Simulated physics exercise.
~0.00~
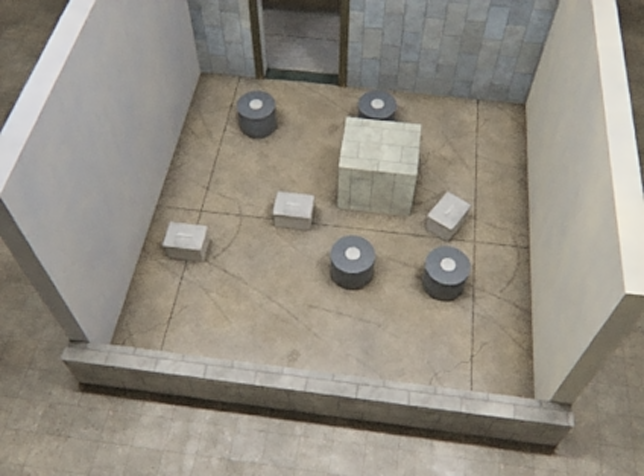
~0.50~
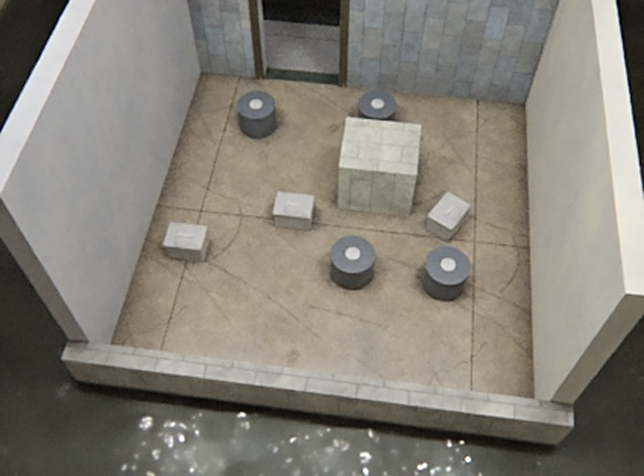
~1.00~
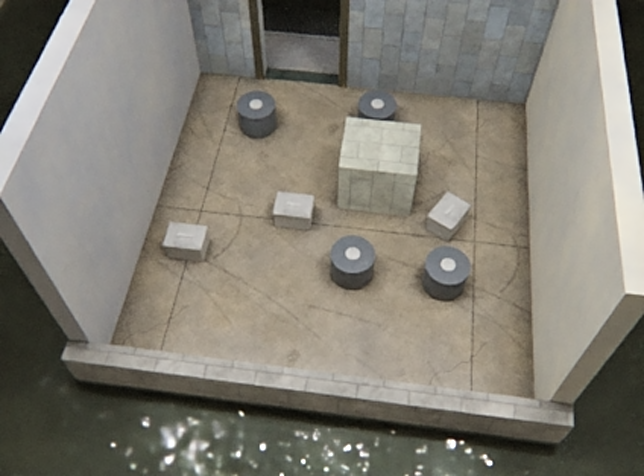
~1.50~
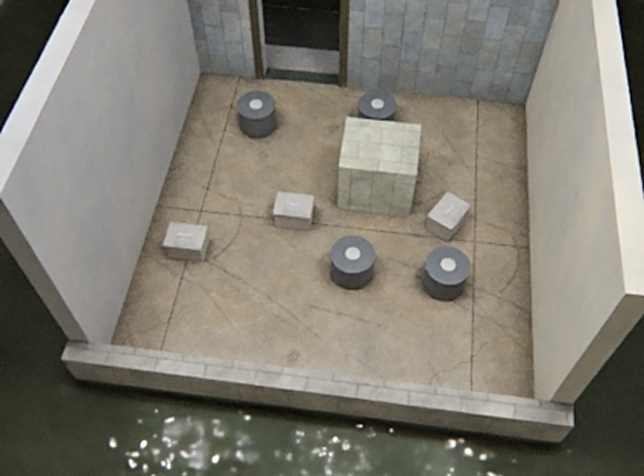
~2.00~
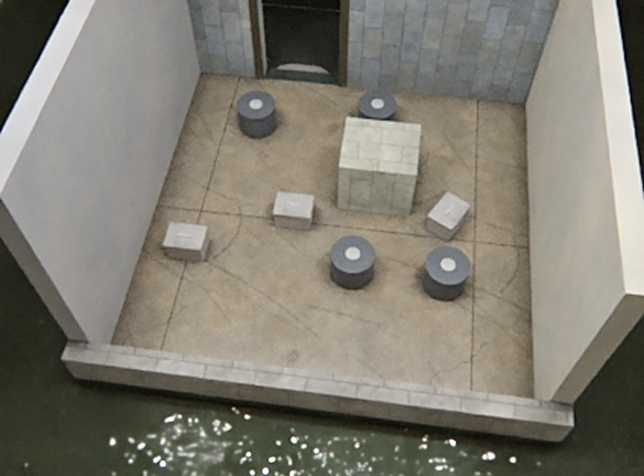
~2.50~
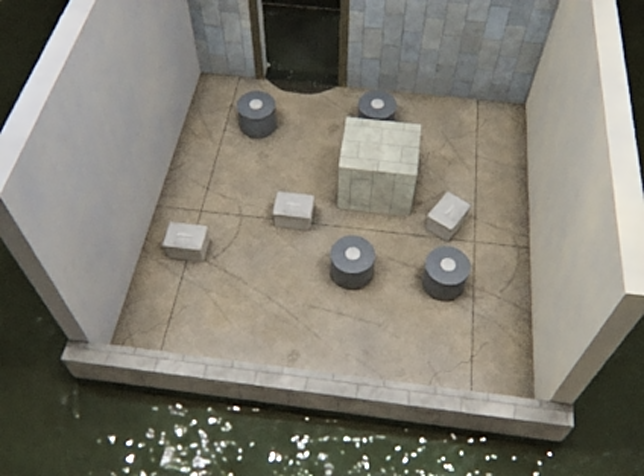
Dark water covering the paving outside a walled room, glinting along the front, then creeping through the doorway as the blocks stay still.
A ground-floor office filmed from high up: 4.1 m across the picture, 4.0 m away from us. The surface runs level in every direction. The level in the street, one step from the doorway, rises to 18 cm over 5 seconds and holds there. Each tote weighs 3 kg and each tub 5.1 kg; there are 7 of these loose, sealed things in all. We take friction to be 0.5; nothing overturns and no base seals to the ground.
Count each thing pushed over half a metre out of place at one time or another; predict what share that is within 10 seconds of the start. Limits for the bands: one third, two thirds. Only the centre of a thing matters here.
Band: Middle, one third to two thirds.
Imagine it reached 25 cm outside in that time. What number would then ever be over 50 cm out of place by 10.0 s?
Then 3.
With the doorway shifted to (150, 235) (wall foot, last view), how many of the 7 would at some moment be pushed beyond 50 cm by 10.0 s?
Then it comes to 5 of them.
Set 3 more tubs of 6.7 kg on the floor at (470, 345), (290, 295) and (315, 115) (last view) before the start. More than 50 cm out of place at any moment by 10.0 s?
The three, in order: Smaller shift, larger, larger.
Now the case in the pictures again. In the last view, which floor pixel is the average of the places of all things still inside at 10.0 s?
I'd put it close to (337, 272) in the last view.
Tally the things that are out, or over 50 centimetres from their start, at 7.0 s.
By then the count is 2.
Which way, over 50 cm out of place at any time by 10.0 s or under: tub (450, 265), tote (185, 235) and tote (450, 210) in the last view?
Taking them in turn, the first is within the limit, the second beyond the limit and the third within the limit.
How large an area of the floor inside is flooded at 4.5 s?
Roughly 3.5 m2 of it is wet.
After 3.5 s 0 of 7 are over 50 cm from their spots; 0 afloat.
After 4.5 s 0 of 7 are over 50 cm from their spots; 0 afloat.
After 7.0 s 2 of 7 are over 50 cm from their spots; 3 afloat.
After 10.0 s 3 of 7 are over 50 cm from their spots, and 3 have been at some point; 3 afloat.
